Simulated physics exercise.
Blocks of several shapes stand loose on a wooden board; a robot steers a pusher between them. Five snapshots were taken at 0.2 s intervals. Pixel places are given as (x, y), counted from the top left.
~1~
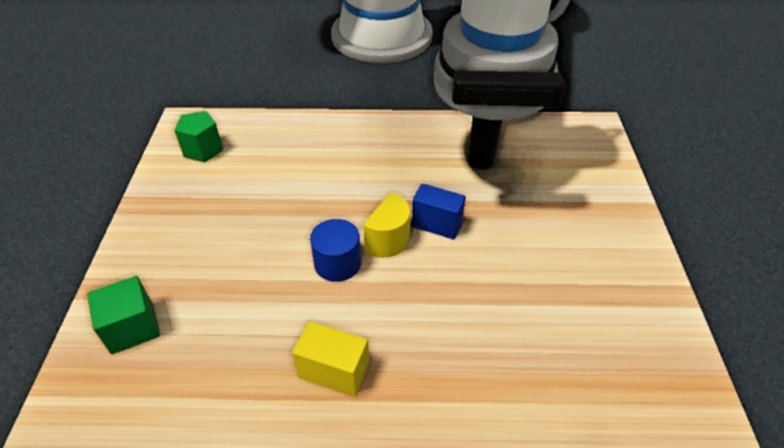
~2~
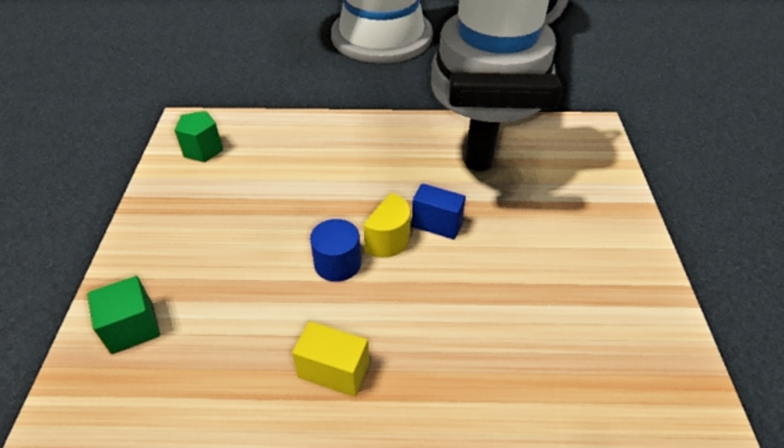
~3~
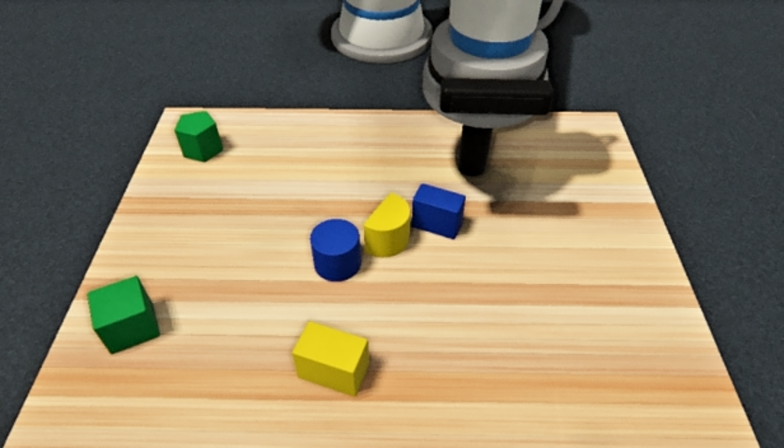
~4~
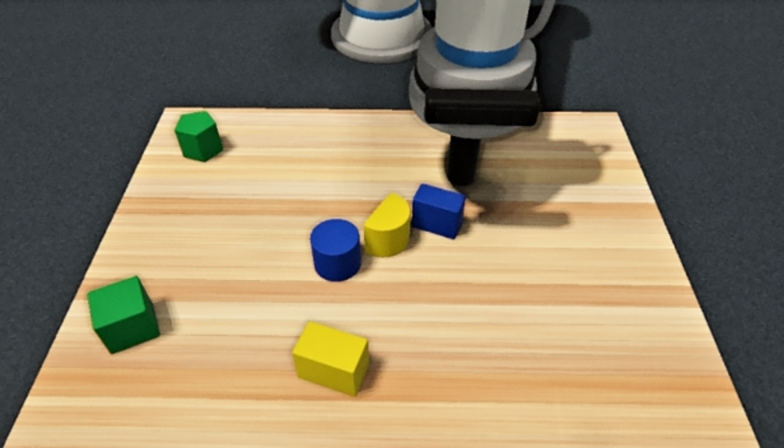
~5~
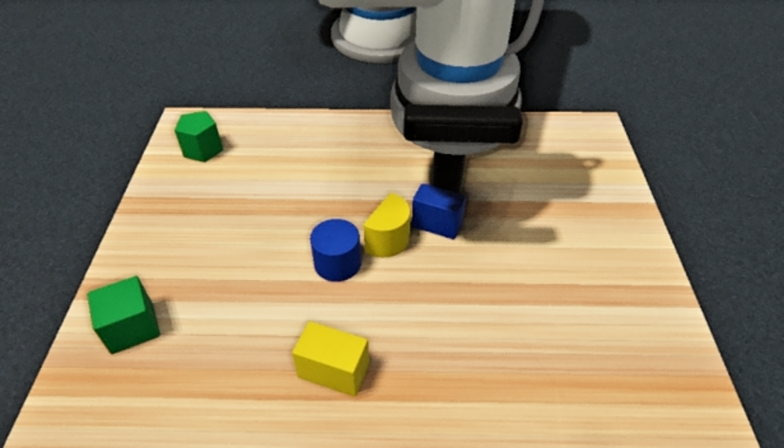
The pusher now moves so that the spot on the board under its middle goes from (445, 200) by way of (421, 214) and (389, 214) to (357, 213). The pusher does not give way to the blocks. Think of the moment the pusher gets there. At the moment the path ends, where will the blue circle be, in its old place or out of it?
Once the pusher is done, the blue circle remains in the old spot.
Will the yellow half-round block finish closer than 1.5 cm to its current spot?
In short: Yes.
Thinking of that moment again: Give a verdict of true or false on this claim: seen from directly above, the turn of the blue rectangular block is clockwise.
Answer: False.
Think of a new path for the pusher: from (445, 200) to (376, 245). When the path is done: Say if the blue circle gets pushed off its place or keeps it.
At the end of the path, the blue circle has moved off its old spot.
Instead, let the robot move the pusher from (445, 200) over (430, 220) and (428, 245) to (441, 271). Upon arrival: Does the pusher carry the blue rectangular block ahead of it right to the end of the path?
Short answer: Yes.
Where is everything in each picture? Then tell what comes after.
Pusher's lower end at (481, 161); blue circle at (335, 236); yellow half-round block at (390, 213); blue rectangular block at (439, 197), in the first frame.
Pusher at (479, 162); blocks still, in the second frame.
Pusher at (472, 168); blocks still, in the third frame.
Pusher at (461, 177); blocks still, in the fourth frame.
Pusher at (446, 191); blue circle at (335, 236); yellow half-round block at (390, 213); blue rectangular block at (439, 197), in the fifth frame.
The first path, step by step. One third of the way, pusher at (421, 205); blue rectangular block at (434, 206), turned 30° anticlockwise.
Two thirds of the way, pusher at (389, 205); yellow half-round block at (382, 215), turned 20° anticlockwise; blue rectangular block at (434, 206), turned 30° anticlockwise.
At the end, pusher at (356, 203); blue circle still; yellow half-round block at (380, 216), turned 30° anticlockwise; blue rectangular block at (434, 206), turned 30° anticlockwise.
